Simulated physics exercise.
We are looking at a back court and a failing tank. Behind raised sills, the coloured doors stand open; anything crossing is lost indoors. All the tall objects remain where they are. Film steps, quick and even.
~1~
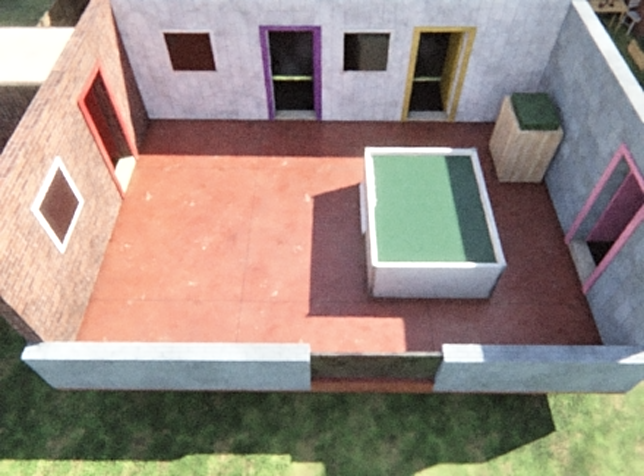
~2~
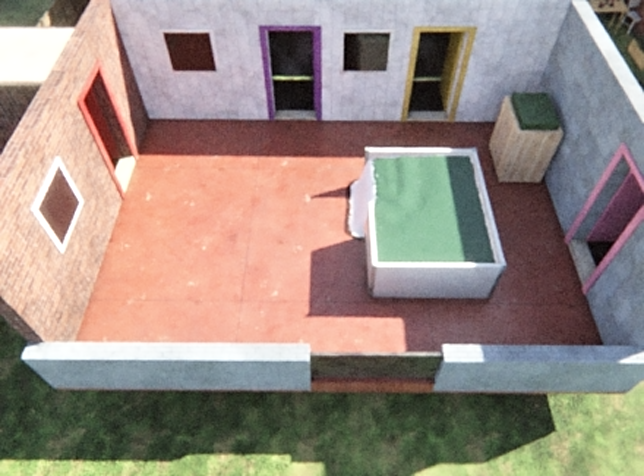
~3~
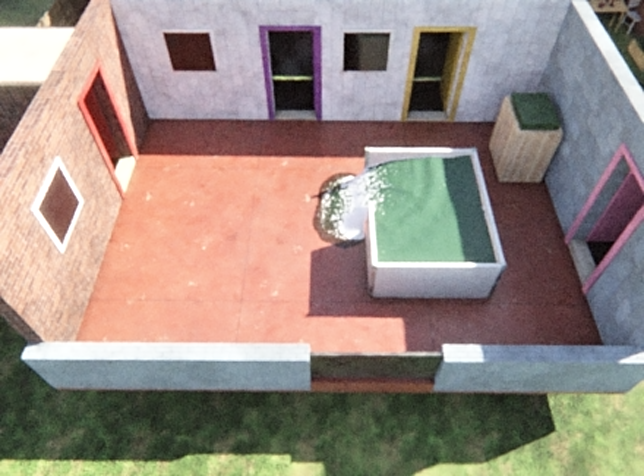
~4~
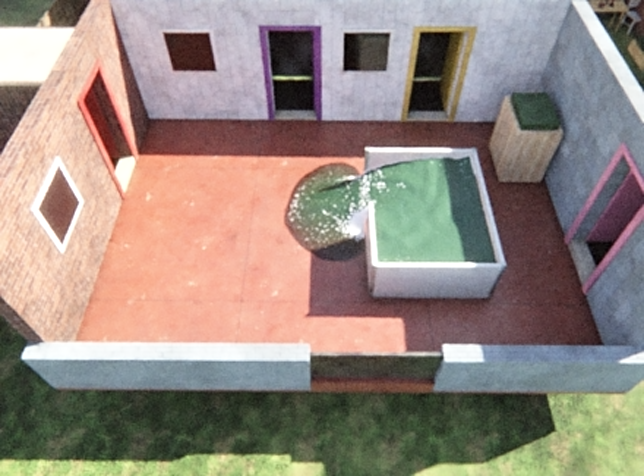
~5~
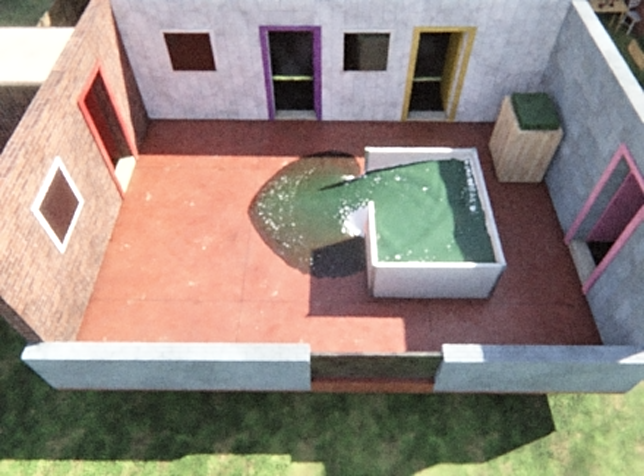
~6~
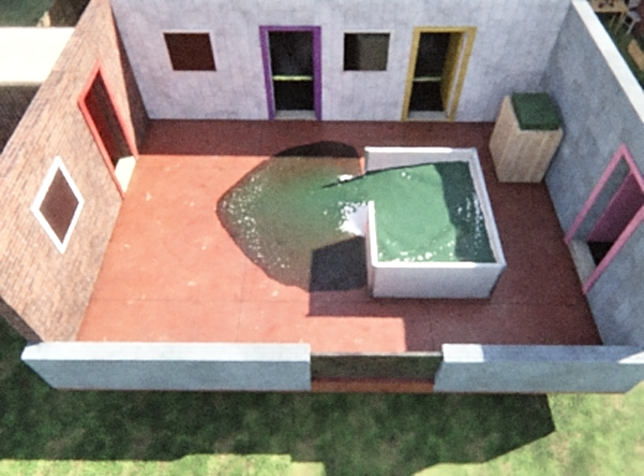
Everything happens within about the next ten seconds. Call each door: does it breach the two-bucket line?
Calls: The yellow door does not breach it; the pink door does not breach it; the red door breaches it; the purple door breaches it.
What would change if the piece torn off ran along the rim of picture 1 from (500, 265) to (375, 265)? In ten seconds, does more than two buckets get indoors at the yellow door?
I'd say the yellow door exceeds the limit.
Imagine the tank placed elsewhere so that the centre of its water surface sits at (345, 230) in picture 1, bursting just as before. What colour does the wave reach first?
The red one.
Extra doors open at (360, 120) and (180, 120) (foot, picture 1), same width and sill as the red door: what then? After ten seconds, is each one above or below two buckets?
In order: Stays within it, tops the limit.
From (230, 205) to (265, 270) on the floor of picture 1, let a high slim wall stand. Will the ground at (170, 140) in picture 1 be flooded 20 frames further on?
Answer: That point is waterlogged.
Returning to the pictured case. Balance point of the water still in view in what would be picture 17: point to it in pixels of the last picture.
At about (326, 217).
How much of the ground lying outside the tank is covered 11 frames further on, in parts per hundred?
Estimated share: Around 55 %.
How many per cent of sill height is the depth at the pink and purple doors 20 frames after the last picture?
I'd put the first at close to 0 per cent and the second at close to 140 per cent.
A moment on, water covers 45 % of the floor; the yellow door not reached, the pink door not reached, the red door wet at the sill, nothing in, the purple door wet at the sill, nothing in.
Next, water covers 55 % of the floor; the yellow door not reached, the pink door not reached, the red door over two buckets in, the purple door under two buckets in.
Then, water covers 55 % of the floor; the yellow door not reached, the pink door not reached, the red door far over two buckets in, the purple door over two buckets in.
Later, water covers 70 % of the floor; the yellow door not reached, the pink door not reached, the red door far over two buckets in, the purple door over two buckets in.
In the end, water covers 100 % of the floor; the yellow door wet at the sill, nothing in, the pink door wet at the sill, nothing in, the red door far over two buckets in, the purple door far over two buckets in.
